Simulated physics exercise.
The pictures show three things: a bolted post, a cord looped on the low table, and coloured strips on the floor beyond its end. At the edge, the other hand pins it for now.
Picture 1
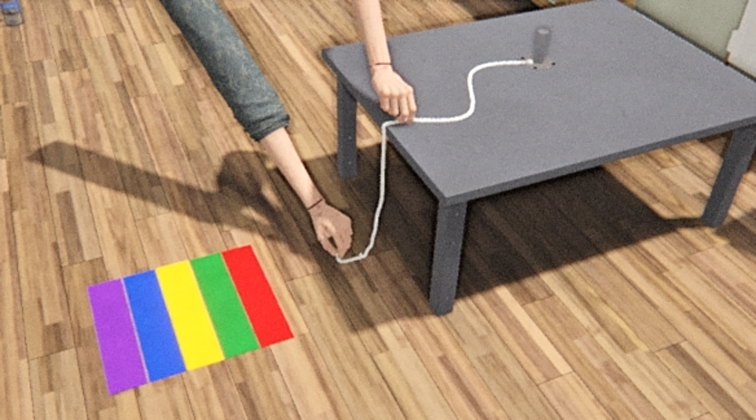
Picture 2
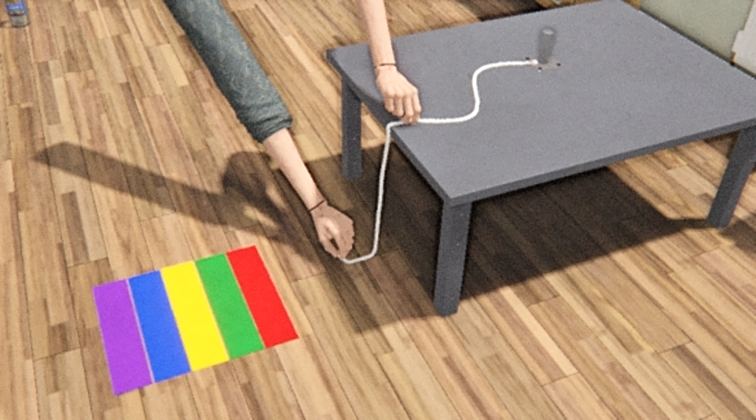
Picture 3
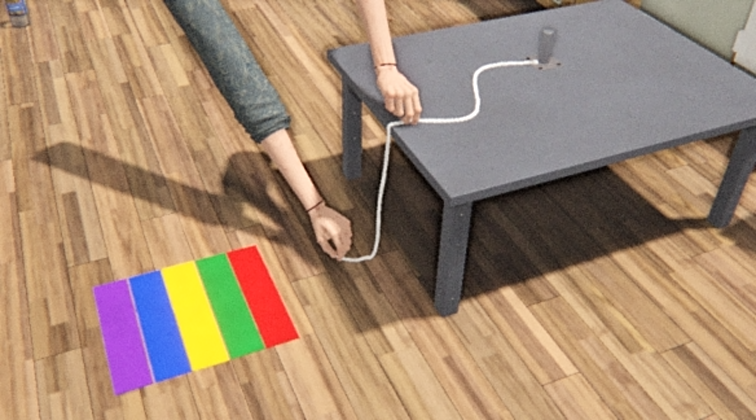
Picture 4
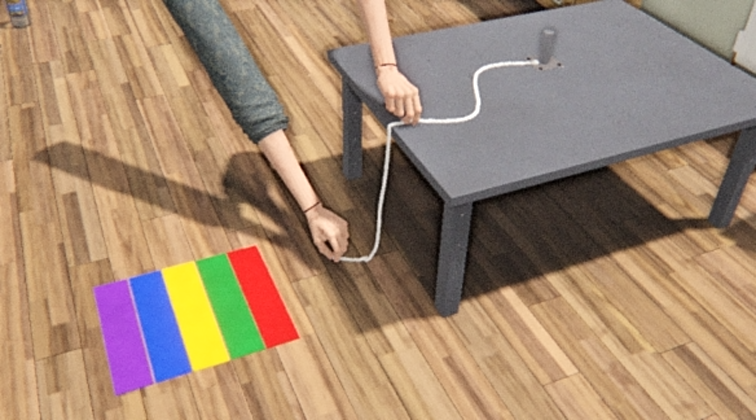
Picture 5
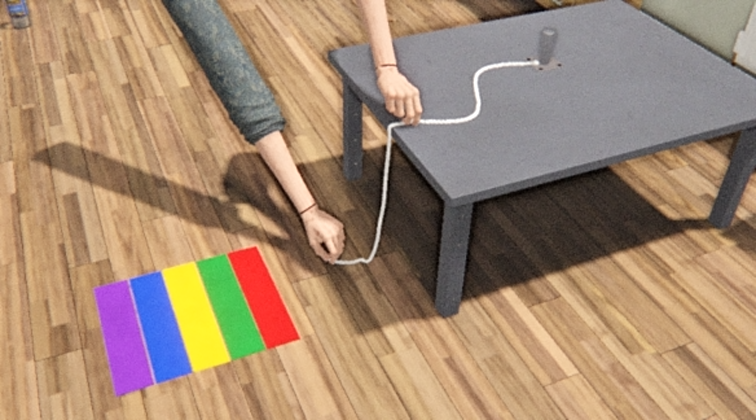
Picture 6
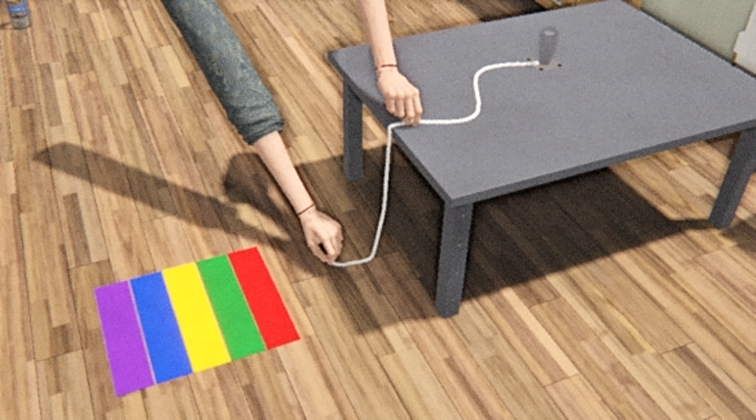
A hand low beside a grey table, its arm in a dark grey-green sleeve, shifts slightly left with the end of a white cord, seen from above on a wooden floor. The cord bends across the tabletop from a small grey peg and hangs over the edge, where another hand pins it. Purple, blue, yellow, green and red strips lie at lower left, and the view shifts barely at first, then stays still.
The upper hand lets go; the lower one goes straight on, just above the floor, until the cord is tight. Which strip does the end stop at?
The yellow one.
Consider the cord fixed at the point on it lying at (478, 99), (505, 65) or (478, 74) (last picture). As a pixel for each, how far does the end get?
(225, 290); (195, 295); (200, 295).
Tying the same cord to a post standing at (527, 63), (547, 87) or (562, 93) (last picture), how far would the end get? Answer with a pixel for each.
Per try, approx.: (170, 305); (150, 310); (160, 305).
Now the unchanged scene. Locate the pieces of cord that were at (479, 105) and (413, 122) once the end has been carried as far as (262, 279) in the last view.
Approx. (439, 101); approx. (387, 143).
Soon after, end near (262, 279); over red.
After that, end near (217, 291); over green.
At the stop, end near (190, 299); over yellow. The yellow one.
